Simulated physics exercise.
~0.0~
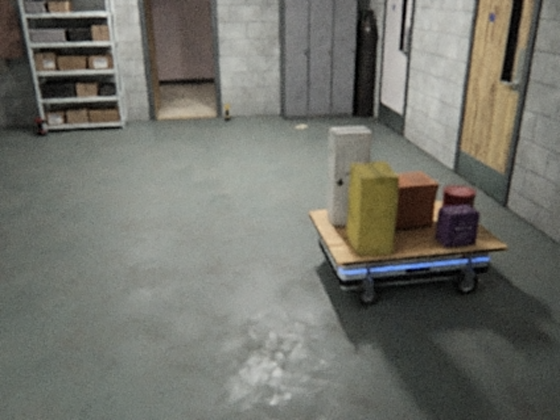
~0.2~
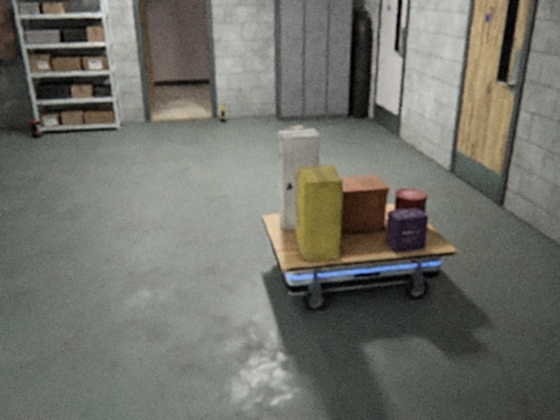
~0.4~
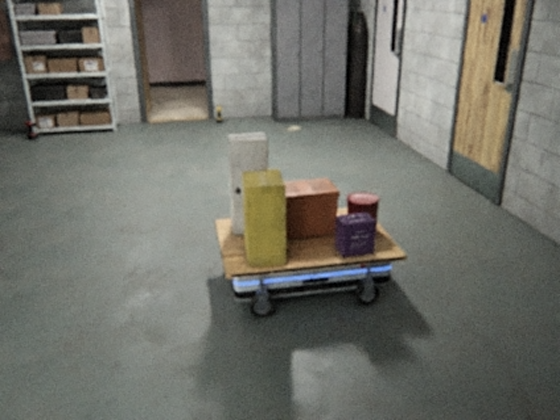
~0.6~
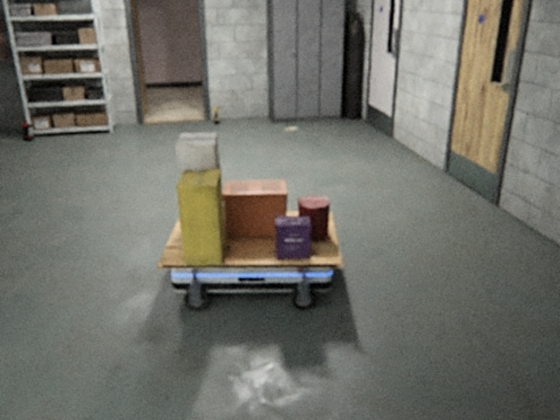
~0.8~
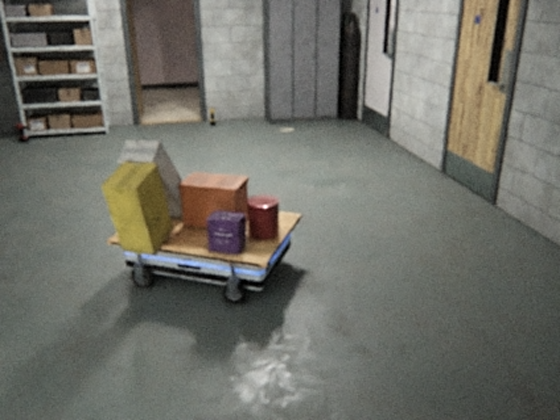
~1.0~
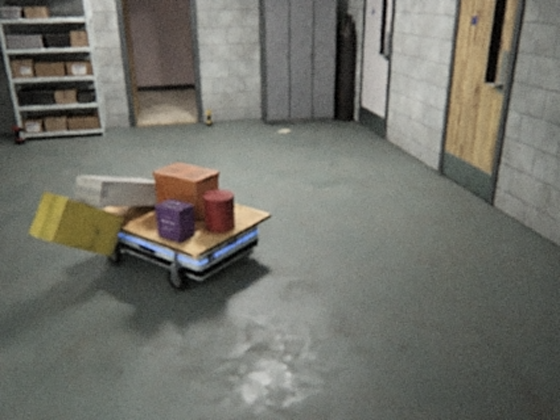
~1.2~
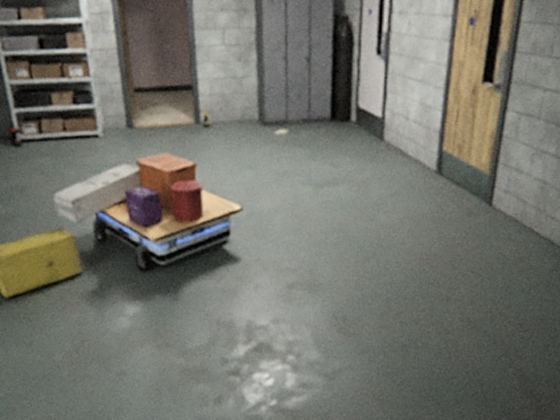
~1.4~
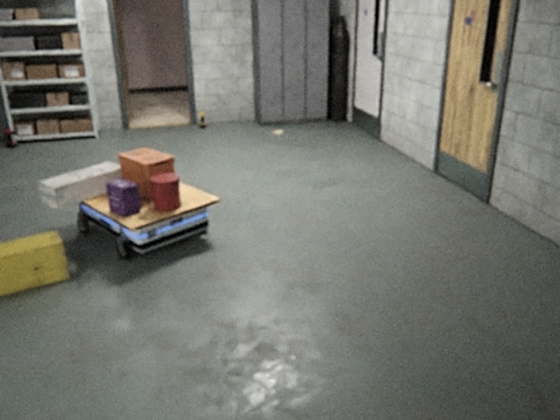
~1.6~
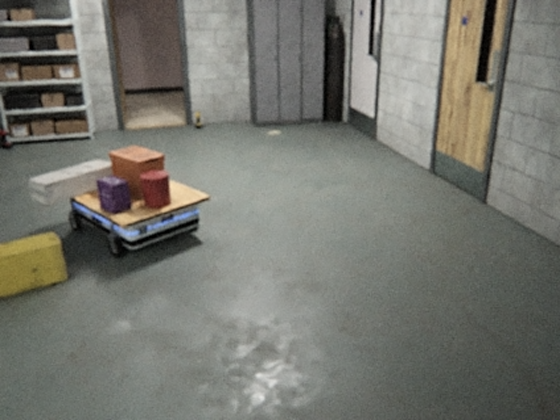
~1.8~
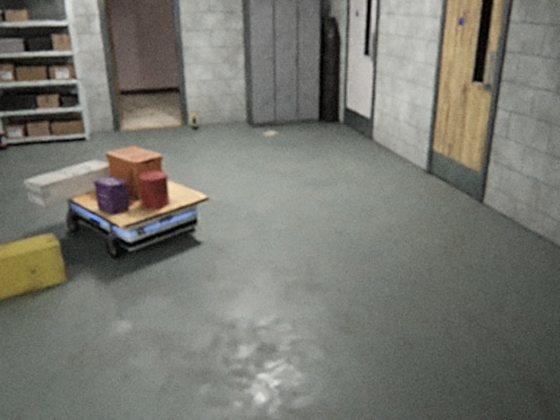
Delivery robot cart moving left and turning, its yellow box falling to the floor and white box toppling, then stopping.
